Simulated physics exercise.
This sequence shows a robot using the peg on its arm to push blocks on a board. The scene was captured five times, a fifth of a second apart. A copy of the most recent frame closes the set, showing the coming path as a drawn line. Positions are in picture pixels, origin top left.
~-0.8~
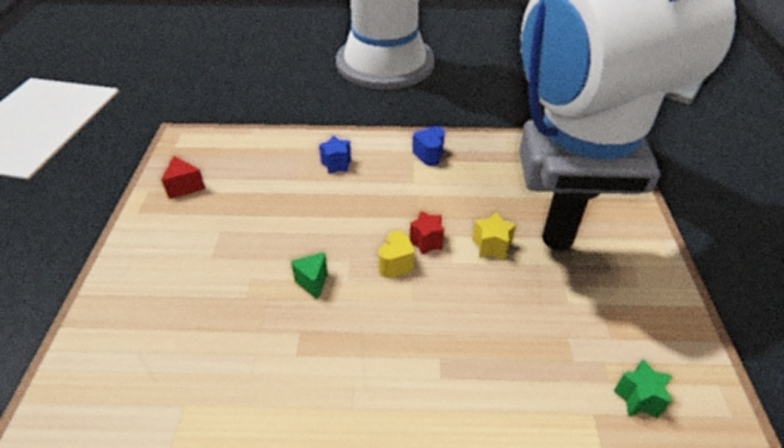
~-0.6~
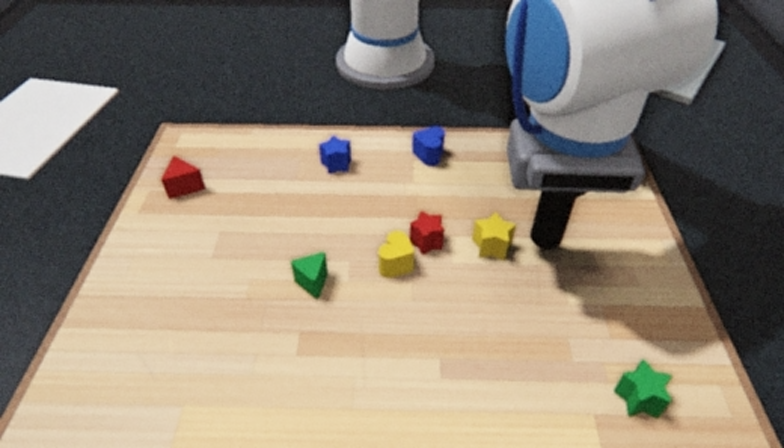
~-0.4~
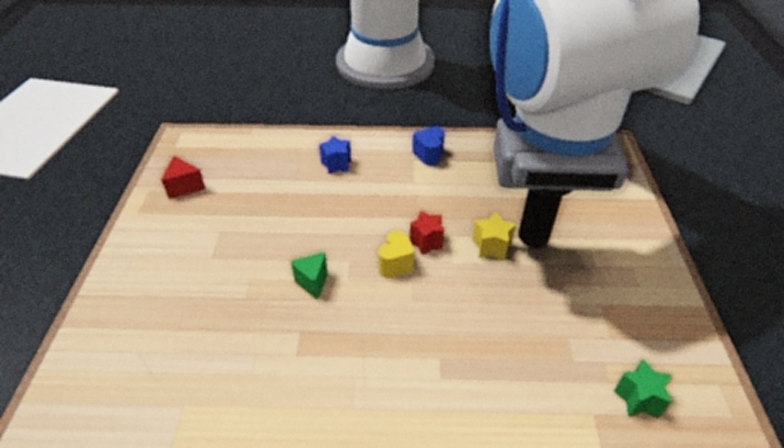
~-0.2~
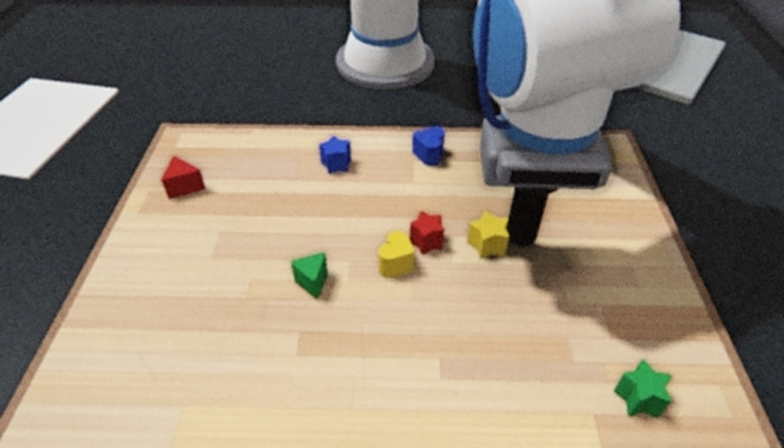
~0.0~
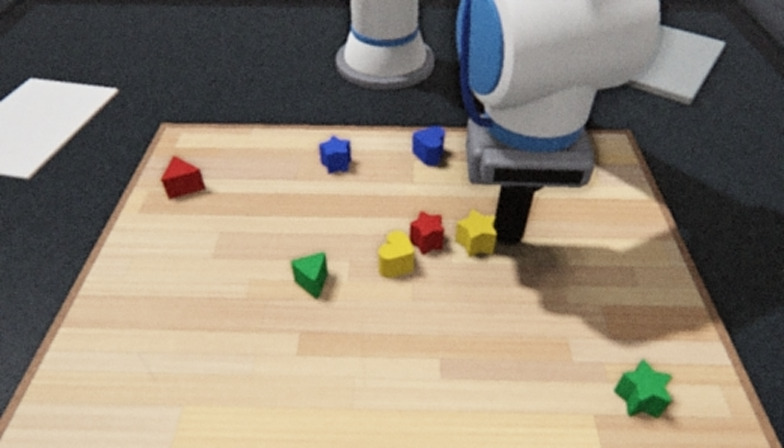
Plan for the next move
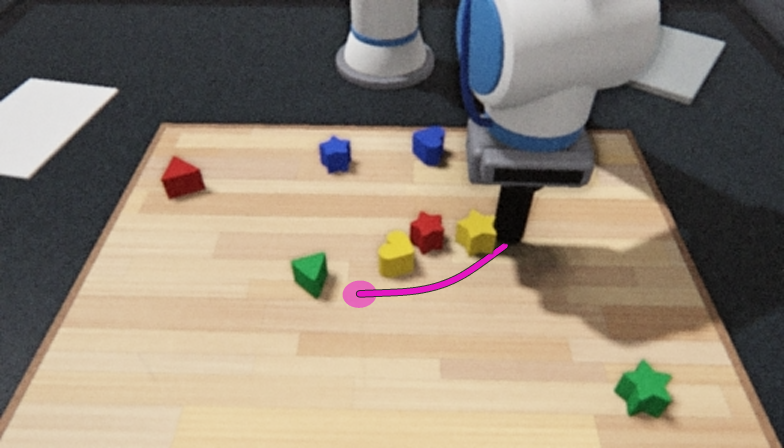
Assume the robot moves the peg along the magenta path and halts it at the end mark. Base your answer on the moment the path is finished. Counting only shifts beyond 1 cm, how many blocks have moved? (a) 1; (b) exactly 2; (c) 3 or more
Answer: A.
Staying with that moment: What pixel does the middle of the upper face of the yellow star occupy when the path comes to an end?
The point I'd pick in the picture is (458, 230).
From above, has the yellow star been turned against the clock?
In short: No.
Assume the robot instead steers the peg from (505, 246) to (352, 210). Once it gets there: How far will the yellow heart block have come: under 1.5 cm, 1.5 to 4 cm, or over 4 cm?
Its displacement is below 1.5 cm.
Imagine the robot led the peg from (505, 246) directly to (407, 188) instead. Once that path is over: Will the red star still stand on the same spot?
Final answer: No.
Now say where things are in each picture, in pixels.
The first frame shows peg tip (557, 241); block tops, yellow heart block (396, 245); red star (428, 222); yellow star (496, 227).
The second frame shows peg (545, 239); blocks unchanged.
The third frame shows peg (533, 238); blocks unchanged.
The fourth frame shows peg (521, 236); yellow star (491, 225).
The fifth frame shows peg (508, 234); yellow heart block (396, 245); red star (428, 222); yellow star (479, 223).
Path on the board, from (505, 246) by way of (468, 272) and (417, 290) to (360, 294).
What follows on the original path. One third of the way, peg (468, 262); red star (425, 221); yellow star (458, 229), turned 60° clockwise.
Two thirds of the way, peg (418, 279); red star (424, 220); yellow star (458, 230), turned 65° clockwise.
At the end, peg (359, 283); yellow heart block in place; red star (424, 220); yellow star (458, 230), turned 65° clockwise.
